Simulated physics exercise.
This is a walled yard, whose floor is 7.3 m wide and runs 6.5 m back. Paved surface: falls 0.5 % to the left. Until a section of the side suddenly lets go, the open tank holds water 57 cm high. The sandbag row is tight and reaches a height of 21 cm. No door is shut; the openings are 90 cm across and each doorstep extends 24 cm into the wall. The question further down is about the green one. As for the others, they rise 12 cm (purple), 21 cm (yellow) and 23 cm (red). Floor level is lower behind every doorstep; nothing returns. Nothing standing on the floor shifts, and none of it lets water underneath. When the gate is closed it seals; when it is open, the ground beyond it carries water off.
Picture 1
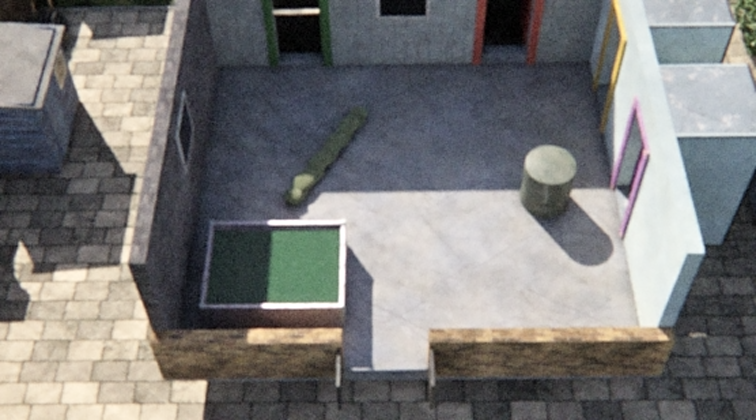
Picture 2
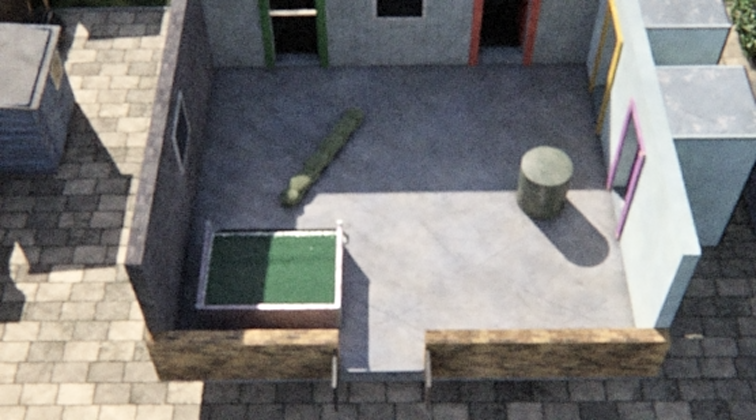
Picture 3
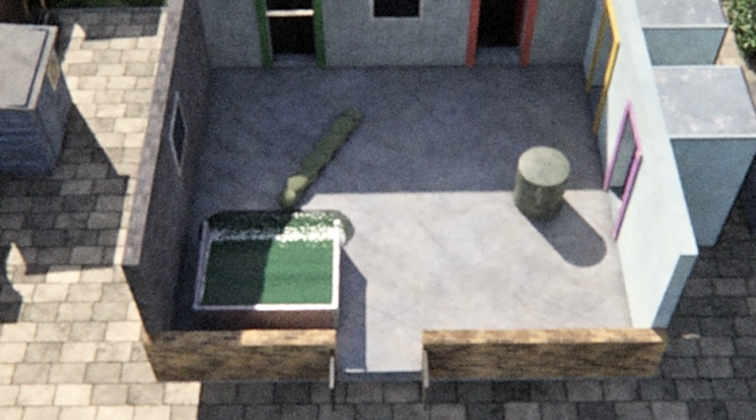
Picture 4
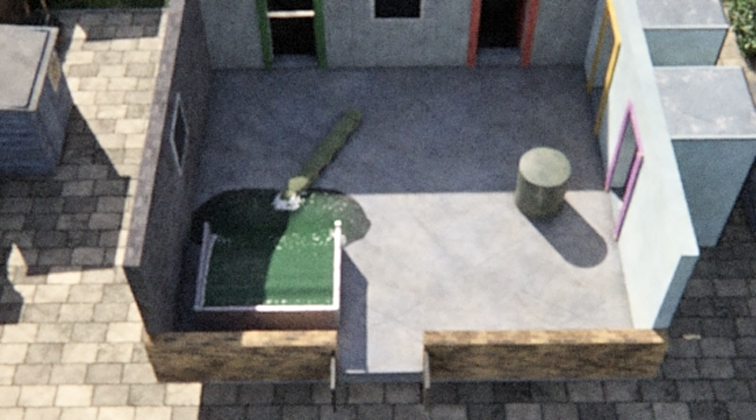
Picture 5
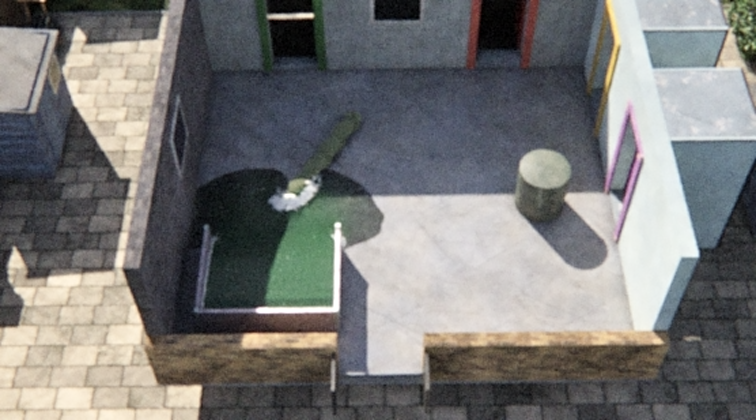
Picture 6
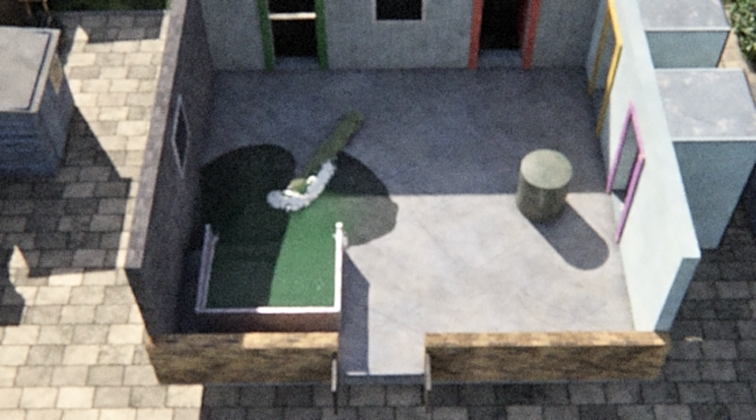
The clip shows a walled yard with a green-filled open tank, a log-like object and a round drum; the tank's far side opens and water pours out, spreading across the paved floor around the near end of the log-like object.
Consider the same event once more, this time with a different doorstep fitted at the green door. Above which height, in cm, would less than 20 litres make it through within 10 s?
Above roughly 12 cm.
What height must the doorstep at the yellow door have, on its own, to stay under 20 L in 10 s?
Roughly 9.5 cm at the yellow door.
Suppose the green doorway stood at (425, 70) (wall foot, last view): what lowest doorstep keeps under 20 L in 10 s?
About 8.0 cm.
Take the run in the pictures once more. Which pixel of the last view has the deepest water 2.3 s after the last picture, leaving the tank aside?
At about (232, 77).
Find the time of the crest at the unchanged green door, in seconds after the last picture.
The depth peaks at about 1.8 seconds.
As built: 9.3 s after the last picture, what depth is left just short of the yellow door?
About 6.0 centimetres deep.
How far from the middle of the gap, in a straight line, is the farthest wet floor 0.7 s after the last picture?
Roughly 4.4 m.
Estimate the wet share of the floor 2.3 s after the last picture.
Wet share: Near 50 %.
Then, 0.7 s after the last picture water covers 30 % of the floor, deepest (33 cm) near (287, 215); it has not reached the green door.
Then, 2.3 s after the last picture water covers 50 % of the floor, deepest (27 cm) near (232, 77); 17 cm at the green door, 11 litres in over its 11 cm doorstep.
Then, 9.3 s after the last picture water covers 90 % of the floor, deepest (8 cm) near (532, 180); 5 cm at the green door, 25 litres in over its 11 cm doorstep.
At the green door as built, the water peaked near 18 cm, 1.9 s after the last picture.
Run again over the same 10 s with other heights there, 29 litres in over 10.5 cm, 8 litres over 14.5 cm. The limit of 20 litres is kept from about 12 cm up.
